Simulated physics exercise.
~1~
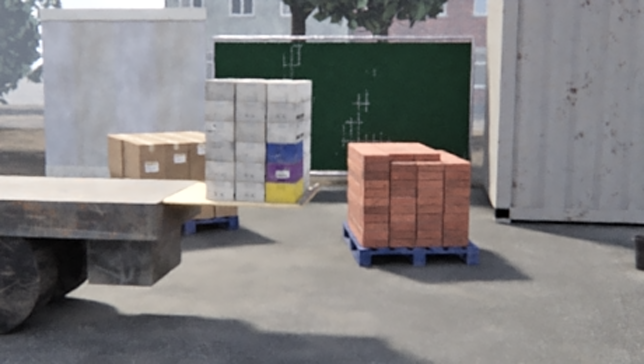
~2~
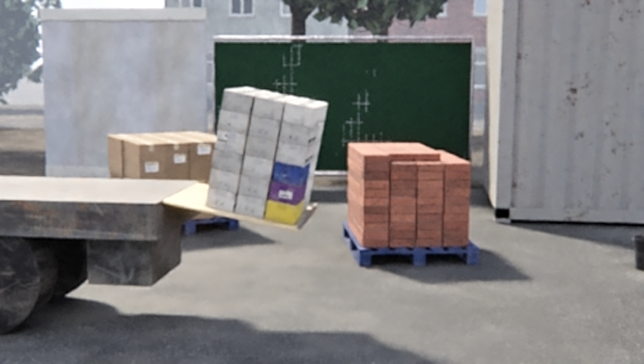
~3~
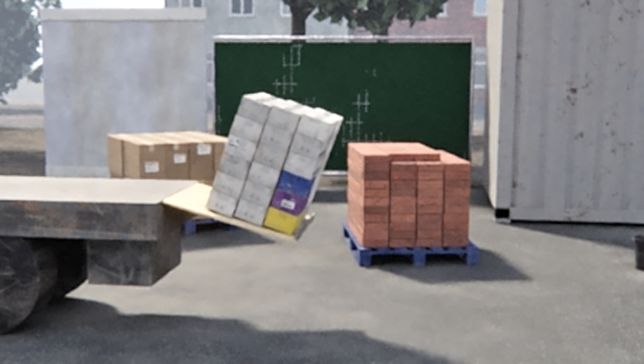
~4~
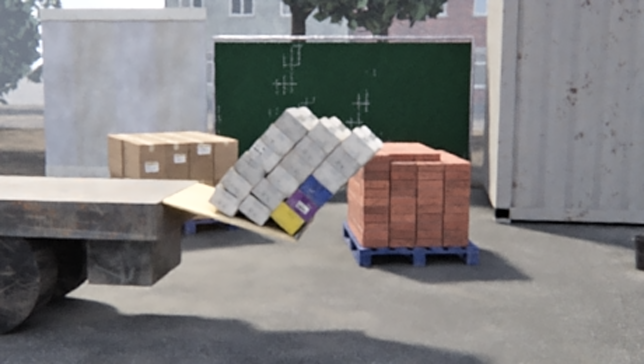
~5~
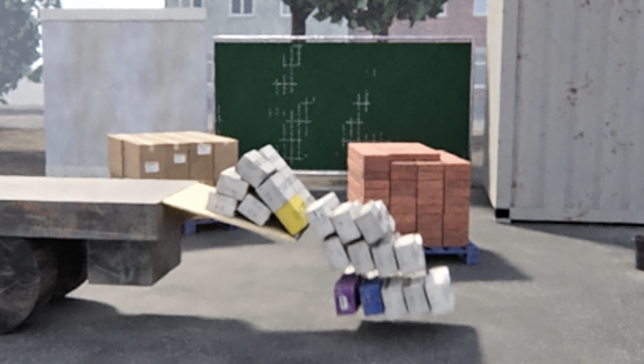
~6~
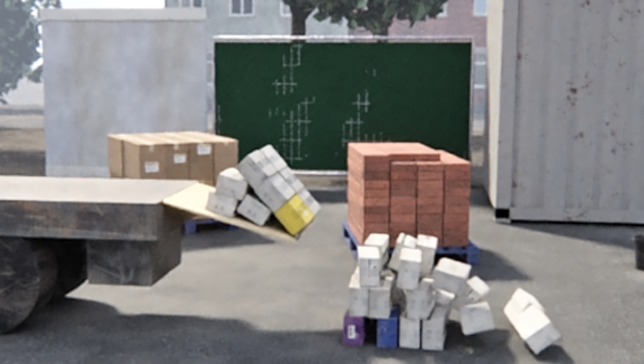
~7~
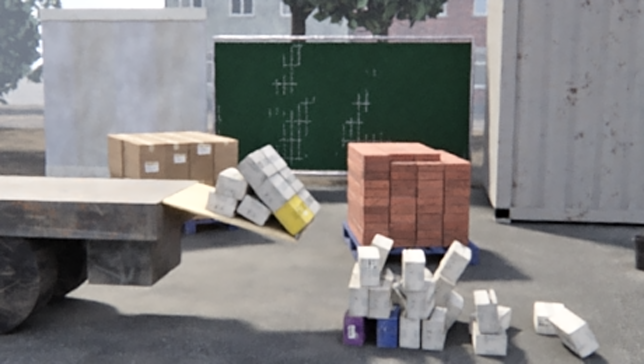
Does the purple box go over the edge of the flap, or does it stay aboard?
The purple box goes over the edge and ends up on the ground beside the blue one.
